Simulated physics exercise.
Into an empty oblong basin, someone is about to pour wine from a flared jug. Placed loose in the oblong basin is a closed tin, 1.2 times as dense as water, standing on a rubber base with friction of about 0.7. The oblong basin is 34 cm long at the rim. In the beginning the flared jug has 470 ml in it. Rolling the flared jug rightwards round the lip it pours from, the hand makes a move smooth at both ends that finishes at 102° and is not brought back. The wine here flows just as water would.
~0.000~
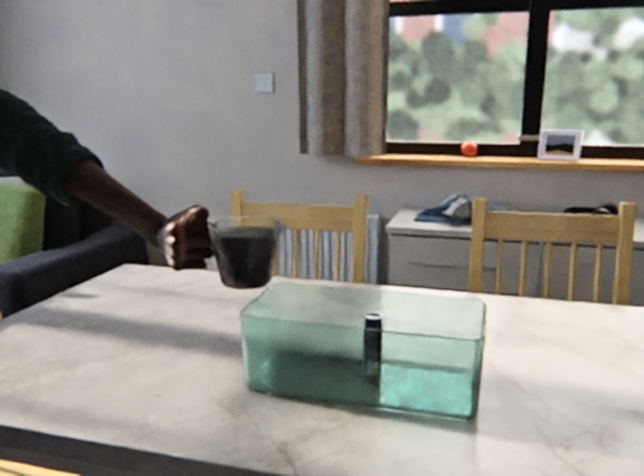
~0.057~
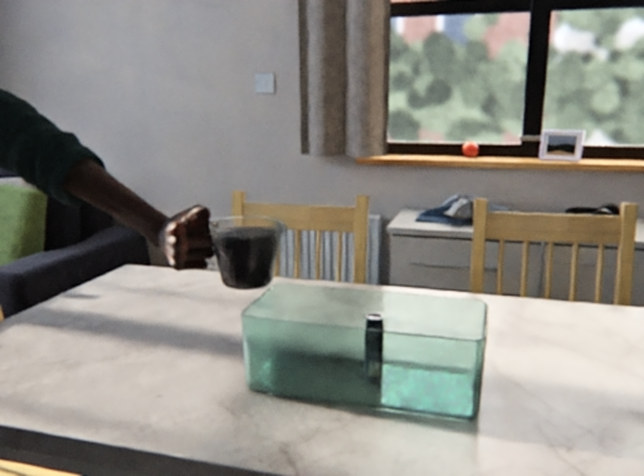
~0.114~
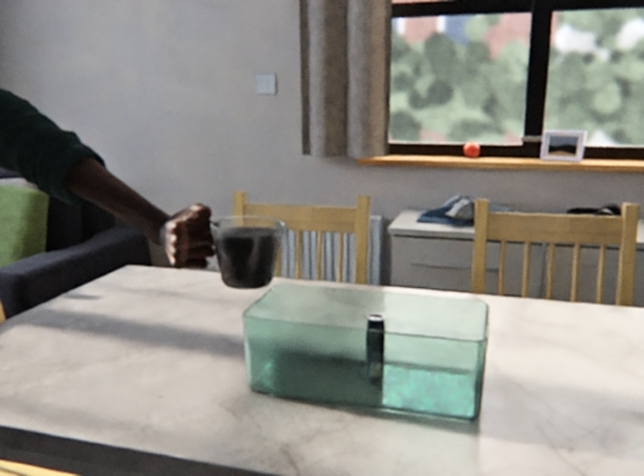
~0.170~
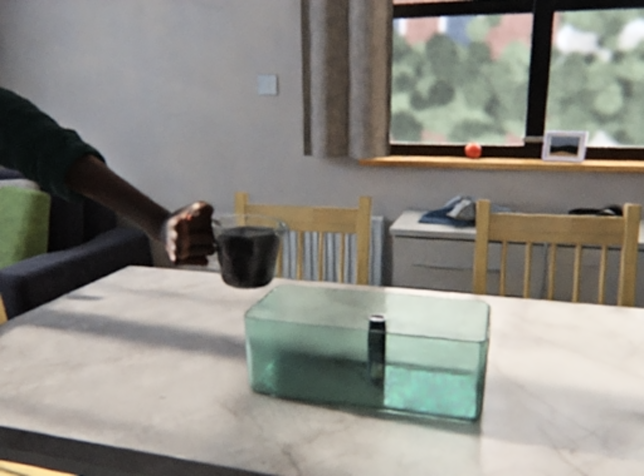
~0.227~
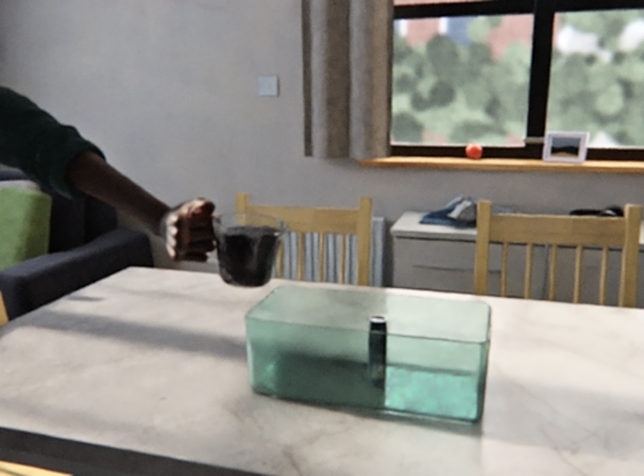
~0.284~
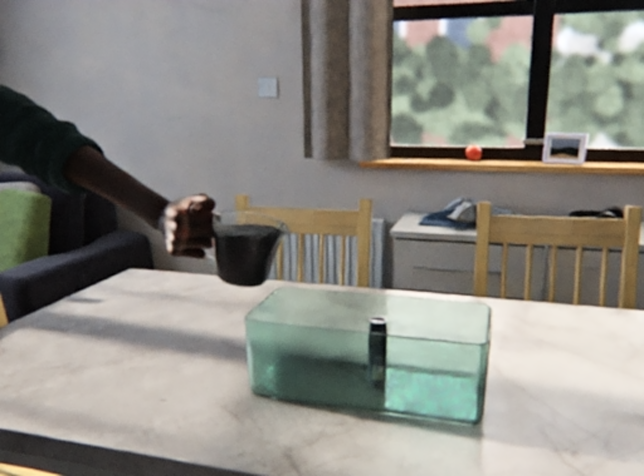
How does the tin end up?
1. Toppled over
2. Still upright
2, still upright.
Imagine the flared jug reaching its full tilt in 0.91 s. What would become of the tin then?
Then the tin does not tip.
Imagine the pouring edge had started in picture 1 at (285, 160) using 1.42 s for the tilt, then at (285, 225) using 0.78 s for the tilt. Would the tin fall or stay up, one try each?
In the first try it comes down; in the second it comes down.
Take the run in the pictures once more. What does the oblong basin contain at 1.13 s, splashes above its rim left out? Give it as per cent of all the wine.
The fraction sits near 60 in a hundred.
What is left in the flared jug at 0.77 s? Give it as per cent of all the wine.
74 %.
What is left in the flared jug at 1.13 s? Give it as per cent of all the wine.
16 in a hundred, give or take.
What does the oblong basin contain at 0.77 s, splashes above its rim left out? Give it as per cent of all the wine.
I'd put it near 8 percent.
After 0.77 s the tilt is 58° and 74 per cent is still to pour; the tin stands where it began.
After 1.13 s the tilt is 92° and 17 per cent is still to pour; the tin stands where it began.
After 1.51 s the tilt is 102° and 0 per cent is still to pour; the tin stands where it began.
After 1.92 s the tilt is 102° and 0 per cent is still to pour; the tin stands where it began.
In the end the tin stands where it began.
